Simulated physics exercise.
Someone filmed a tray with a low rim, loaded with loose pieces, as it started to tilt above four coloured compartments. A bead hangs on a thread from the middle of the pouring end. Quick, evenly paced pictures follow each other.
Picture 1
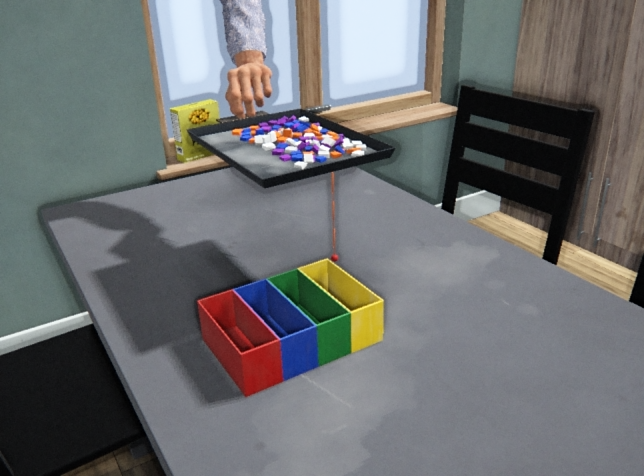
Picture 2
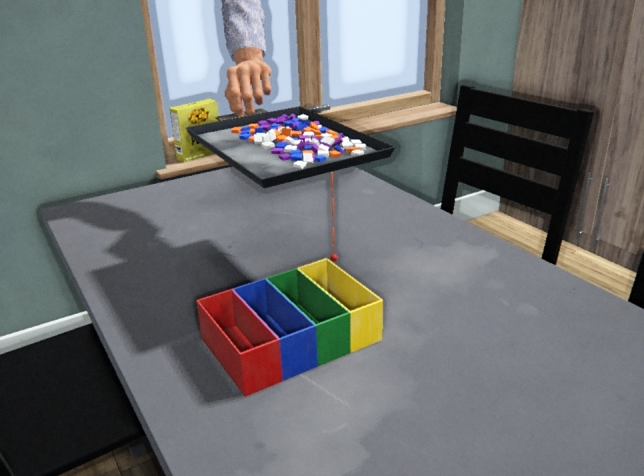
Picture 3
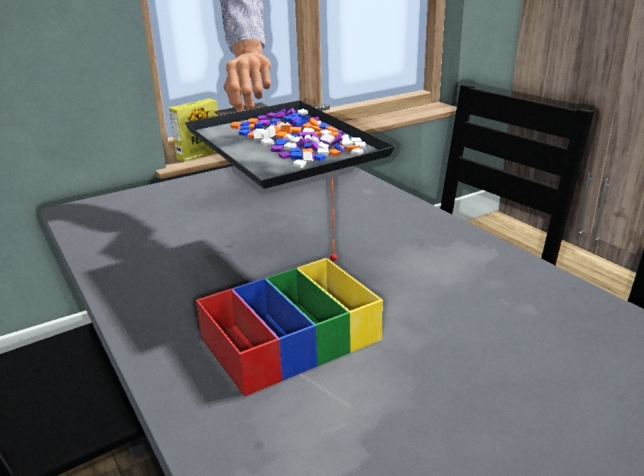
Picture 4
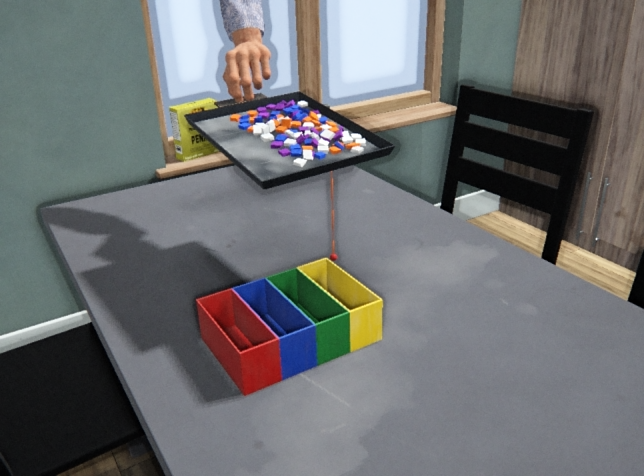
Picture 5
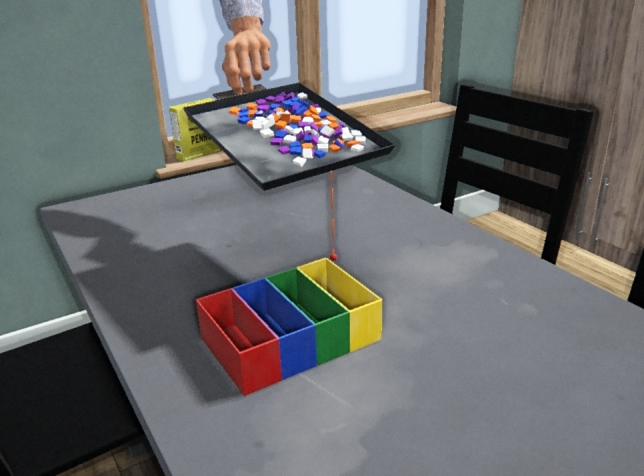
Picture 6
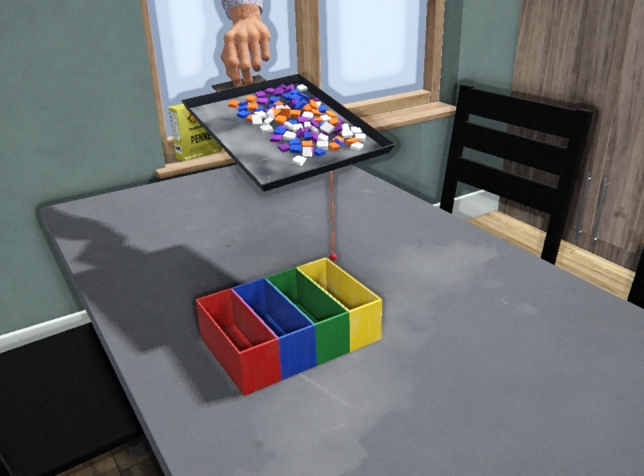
In a green-walled room with a bright window, a grey table is seen from above at an angle, a black chair to the right. A hand holds the far side of a dark, low-rimmed tray of white, orange, purple and blue pieces above red, blue, green and yellow compartments, a thread hanging from its near edge. The hand slowly raises the far side, steepening the tray slightly, while the view stays still.
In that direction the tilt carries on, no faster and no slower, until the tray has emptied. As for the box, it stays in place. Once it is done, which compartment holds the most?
The green compartment holds the most.
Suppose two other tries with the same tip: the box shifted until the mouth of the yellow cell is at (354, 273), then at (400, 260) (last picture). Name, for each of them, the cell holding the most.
Try 1: The blue cell. Try 2: That red cell.
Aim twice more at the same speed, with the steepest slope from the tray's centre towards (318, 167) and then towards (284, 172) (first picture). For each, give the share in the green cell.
Around 10 percent for the first aim and around 60 percent for the second.
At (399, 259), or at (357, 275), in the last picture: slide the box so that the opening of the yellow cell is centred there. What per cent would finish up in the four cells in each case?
70 %, 100 %.
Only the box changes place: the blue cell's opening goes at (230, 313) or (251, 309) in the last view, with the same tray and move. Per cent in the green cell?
It would be near 20 per cent first and near 40 per cent second.
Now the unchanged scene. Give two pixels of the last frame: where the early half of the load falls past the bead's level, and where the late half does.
I'd place the first part at (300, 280) and the rest at (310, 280).
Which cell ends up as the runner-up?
Second position is held by yellow.
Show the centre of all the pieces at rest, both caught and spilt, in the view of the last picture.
Near (311, 327).
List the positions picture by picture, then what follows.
In the first picture, corners of the pouring end near (264, 177) and (390, 147), level; middle of the load near (305, 140), mosaic tiles; bead on its thread near (334, 258); red cell near (262, 364); blue cell near (299, 349); green cell near (334, 336); yellow cell near (367, 323).
In the second picture, corners of the pouring end near (263, 177) and (390, 147), level; middle of the load near (304, 138).
In the third picture, corners of the pouring end near (263, 178) and (390, 146), tipped barely, lowest at the left corner; middle of the load near (304, 135).
In the fourth picture, corners of the pouring end near (264, 179) and (390, 145), tipped a little, lowest at the left corner; middle of the load near (304, 130).
In the fifth picture, corners of the pouring end near (263, 180) and (390, 144), tipped a little, lowest at the left corner; middle of the load near (304, 125).
In the sixth picture, corners of the pouring end near (263, 182) and (390, 143), tipped a little, lowest at the left corner; middle of the load near (303, 120); red cell near (260, 363); blue cell near (298, 348); green cell near (332, 335); yellow cell near (365, 322).
Shortly afterwards, tray tipped steeply; all but a few on the tray; a little falling or outside the box.
Next, tray tipped right over; near a quarter on the tray; near a third in the green cell; near a quarter in the yellow cell; a little in the blue cell; only a few in the red cell; a little falling or outside the box.
Some moments later, tray tipped past a quarter turn; near half in the green cell; near a quarter in the yellow cell; near a quarter in the blue cell; only a few in the red cell; a little falling or outside the box.
In the end, tray tipped past a quarter turn; near half in the green cell; near a quarter in the yellow cell; near a quarter in the blue cell; only a few in the red cell; a little outside the box.
